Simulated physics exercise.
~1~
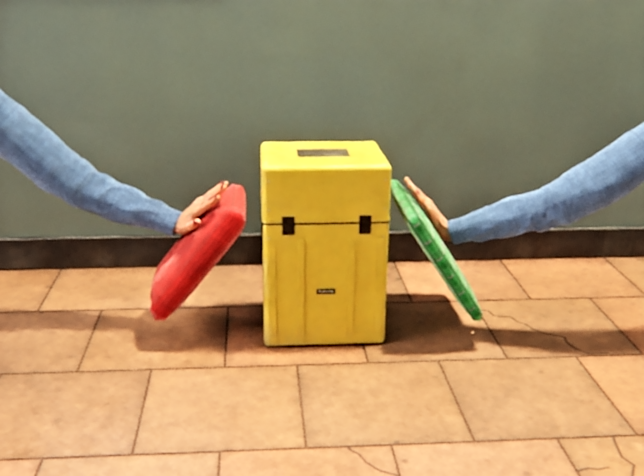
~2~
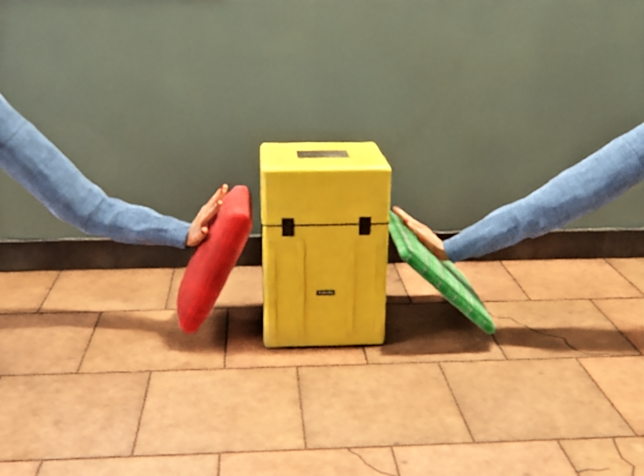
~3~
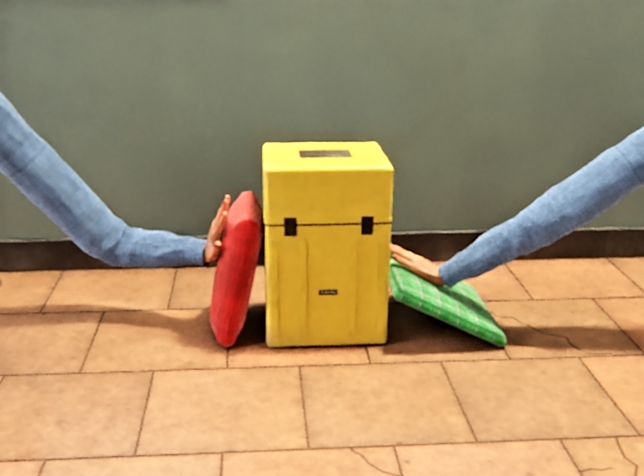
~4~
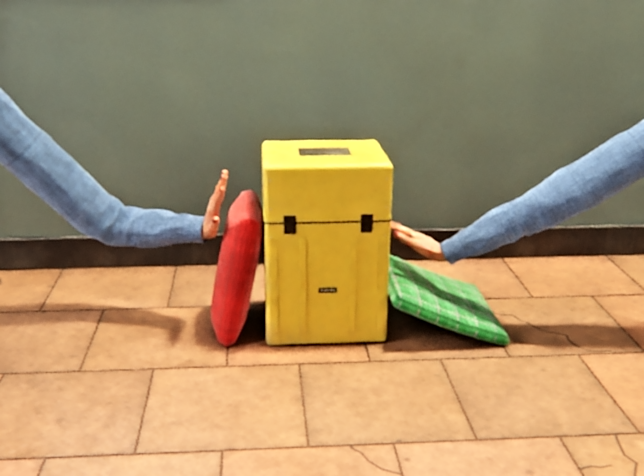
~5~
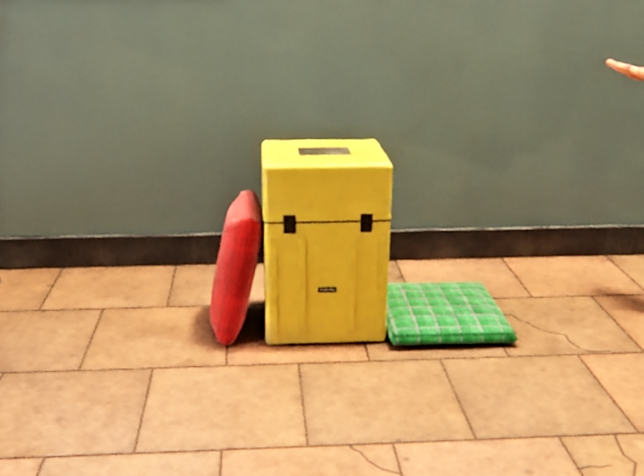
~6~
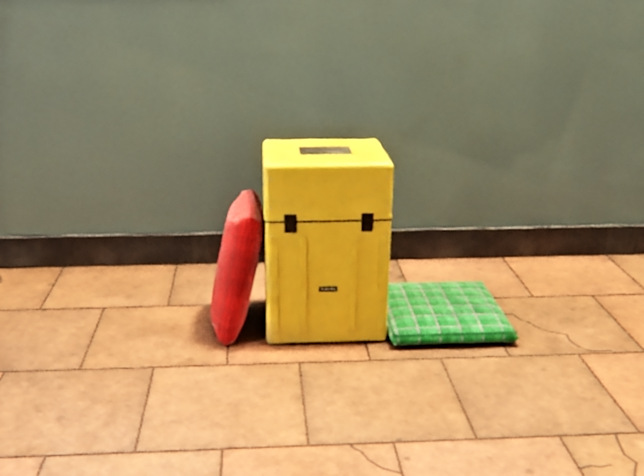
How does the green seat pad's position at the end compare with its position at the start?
At the start the green seat pad is tilted steeply against the right side of the yellow chest, held by a hand. At the end it is lower and slightly farther right, lying flat on the floor beside the chest.
